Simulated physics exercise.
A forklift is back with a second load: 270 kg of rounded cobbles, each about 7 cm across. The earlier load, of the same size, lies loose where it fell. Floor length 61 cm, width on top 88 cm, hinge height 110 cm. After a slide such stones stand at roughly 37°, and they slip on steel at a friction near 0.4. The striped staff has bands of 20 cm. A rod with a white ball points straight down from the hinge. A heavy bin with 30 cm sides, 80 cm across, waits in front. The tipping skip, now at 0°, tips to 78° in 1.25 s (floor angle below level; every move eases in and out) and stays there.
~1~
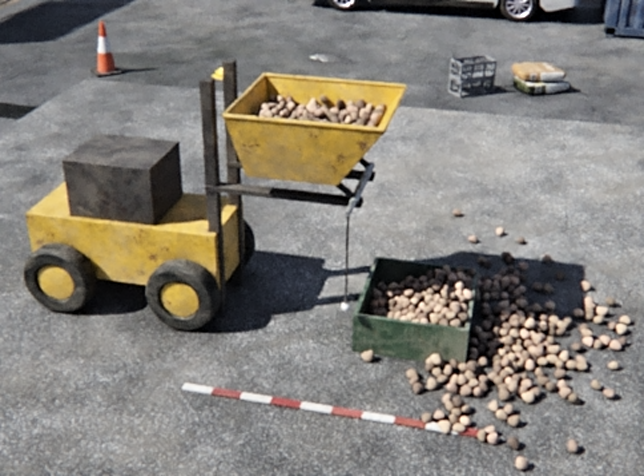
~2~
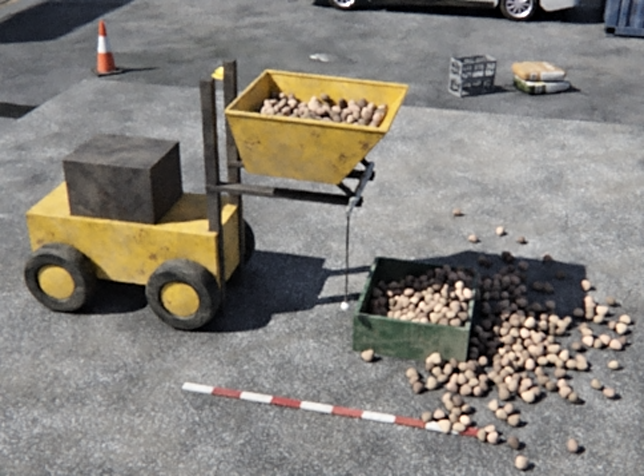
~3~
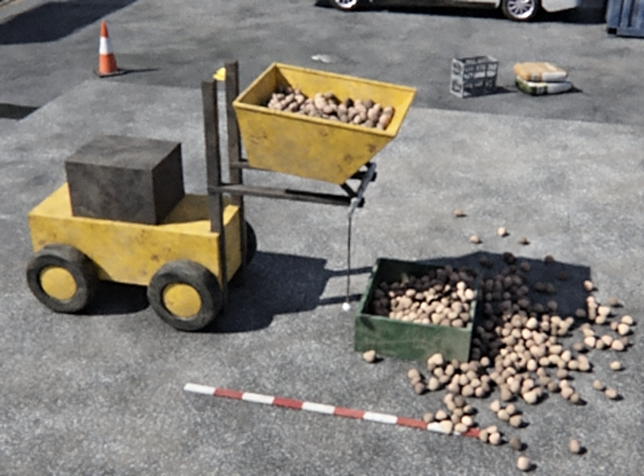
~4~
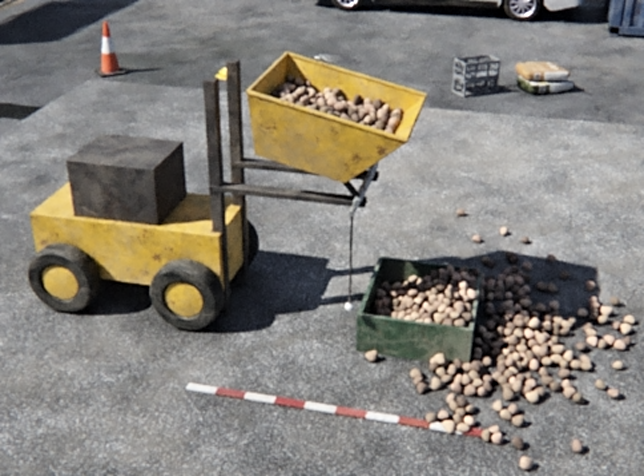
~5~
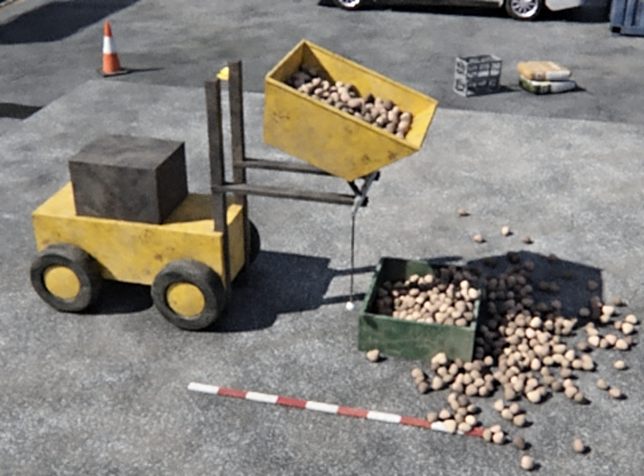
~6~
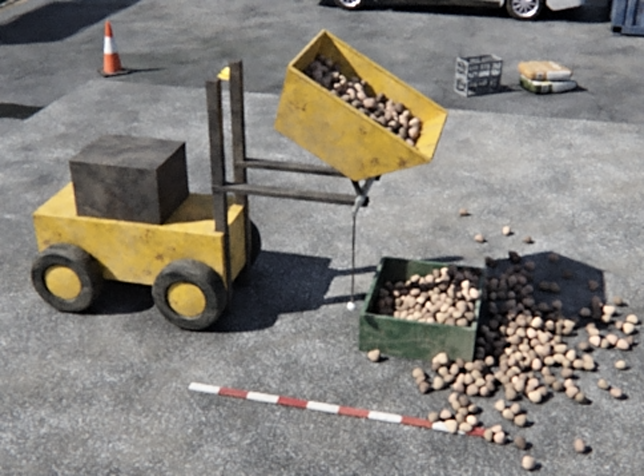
A yellow wheeled loader tilting its raised skip of round brown stones steadily down to the right, above a green bin.
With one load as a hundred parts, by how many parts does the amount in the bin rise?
Close to 0 parts in a hundred.
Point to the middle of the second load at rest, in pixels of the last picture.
Near (538, 334).
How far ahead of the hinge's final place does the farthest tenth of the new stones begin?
About 180 cm.
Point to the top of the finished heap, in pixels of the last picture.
Near (463, 294).
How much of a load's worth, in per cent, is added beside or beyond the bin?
Near 100 parts in a hundred.
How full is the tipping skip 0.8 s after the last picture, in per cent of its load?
About 70 per cent.
Then, 0.4 s after the last picture the floor is at 66°; in per cent of one load, 100 in the tipping skip, 57 in the bin, 42 beside or beyond the bin; the foremost stones are past the picture's edge.
Then, 0.8 s after the last picture the floor is at 78°; in per cent of one load, 70 in the tipping skip, 62 in the bin, 67 beside or beyond the bin; the foremost stones are past the picture's edge.
Then, 1.2 s after the last picture the floor is at 78°; in per cent of one load, 27 in the tipping skip, 62 in the bin, 110 beside or beyond the bin; the foremost stones are past the picture's edge.
Then, 3.5 s after the last picture the floor is at 78°; in per cent of one load, 0 in the tipping skip, 57 in the bin, 142 beside or beyond the bin; the foremost stones are past the picture's edge. Net gain in the bin, 0.
